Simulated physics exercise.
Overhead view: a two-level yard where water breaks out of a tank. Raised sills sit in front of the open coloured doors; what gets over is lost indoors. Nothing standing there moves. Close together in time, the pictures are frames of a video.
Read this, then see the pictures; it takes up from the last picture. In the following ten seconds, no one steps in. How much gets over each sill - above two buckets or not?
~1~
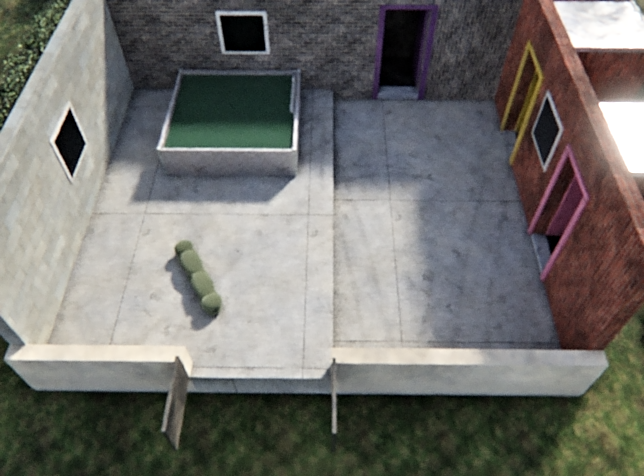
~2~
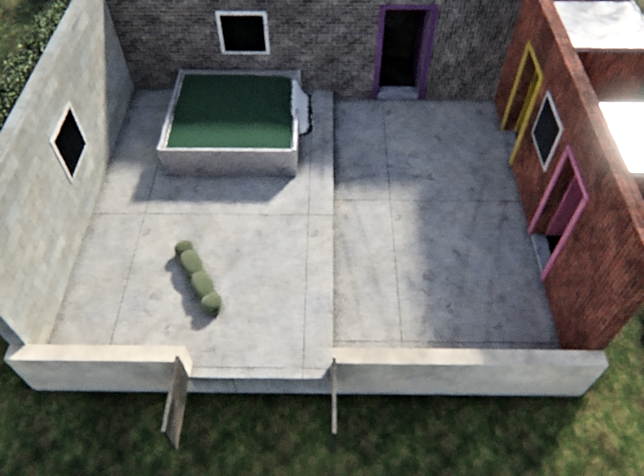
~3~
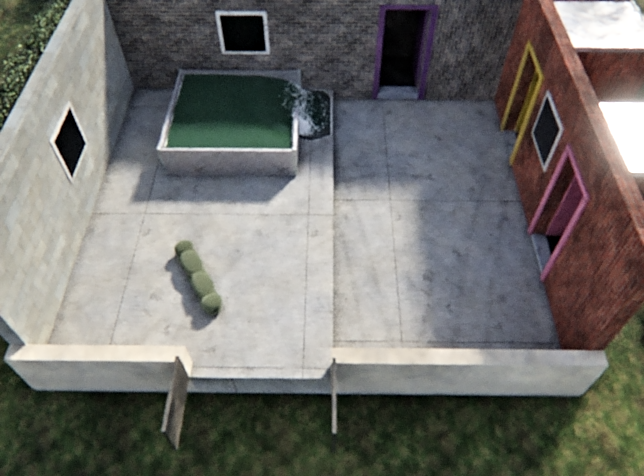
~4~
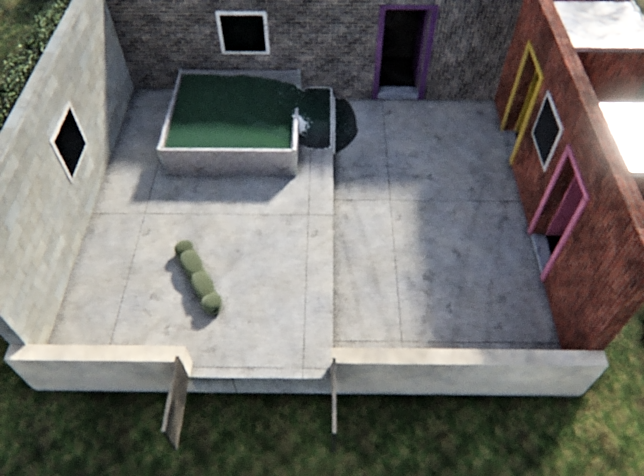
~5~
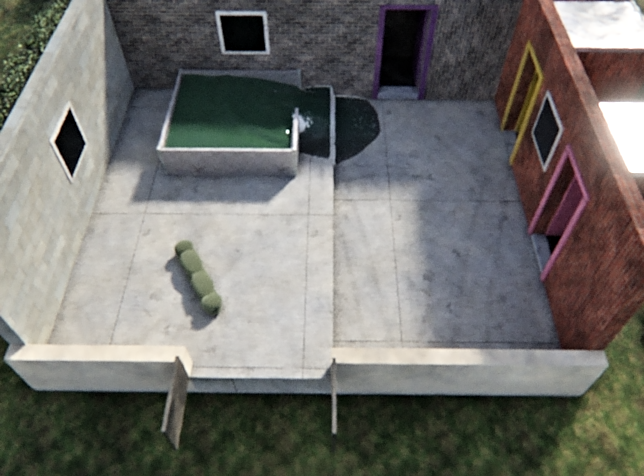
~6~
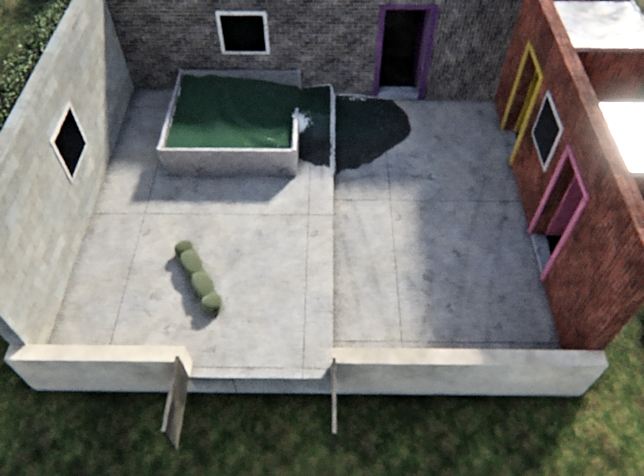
Outcome: The pink door keeps it to two buckets; the purple door keeps it to two buckets; the yellow door lets in beyond two buckets.
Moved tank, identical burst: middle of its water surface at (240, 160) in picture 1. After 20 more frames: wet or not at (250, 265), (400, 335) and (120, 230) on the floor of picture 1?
The three spots read left dry, left dry, left dry.
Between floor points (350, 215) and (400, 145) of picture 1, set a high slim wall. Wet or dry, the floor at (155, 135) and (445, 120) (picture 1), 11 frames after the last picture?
Result by location - first parched, second soaked.
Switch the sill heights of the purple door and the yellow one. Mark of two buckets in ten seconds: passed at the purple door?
In that case the purple one breaks the cap, I reckon.
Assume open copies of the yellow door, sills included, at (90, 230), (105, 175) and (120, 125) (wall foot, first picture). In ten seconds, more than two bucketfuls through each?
Lab note, doors in listed order: Under the limit, under the limit, under the limit.
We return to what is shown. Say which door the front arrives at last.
It's the door marked pink.
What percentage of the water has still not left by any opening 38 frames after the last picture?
About 86 per cent.
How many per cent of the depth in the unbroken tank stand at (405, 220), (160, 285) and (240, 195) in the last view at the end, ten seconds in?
My figures are about 8, 0 and 0 percent.
A moment on, water covers 20 % of the floor; the pink door not reached, the purple door wet at the sill, nothing in, the yellow door not reached.
Next, water covers 25 % of the floor; the pink door not reached, the purple door wet at the sill, nothing in, the yellow door over two buckets in.
Then, water covers 30 % of the floor; the pink door wet at the sill, nothing in, the purple door wet at the sill, nothing in, the yellow door far over two buckets in.
Later, water covers 45 % of the floor; the pink door under two buckets in, the purple door wet at the sill, nothing in, the yellow door far over two buckets in.
In the end, water covers 55 % of the floor; the pink door under two buckets in, the purple door wet at the sill, nothing in, the yellow door far over two buckets in.
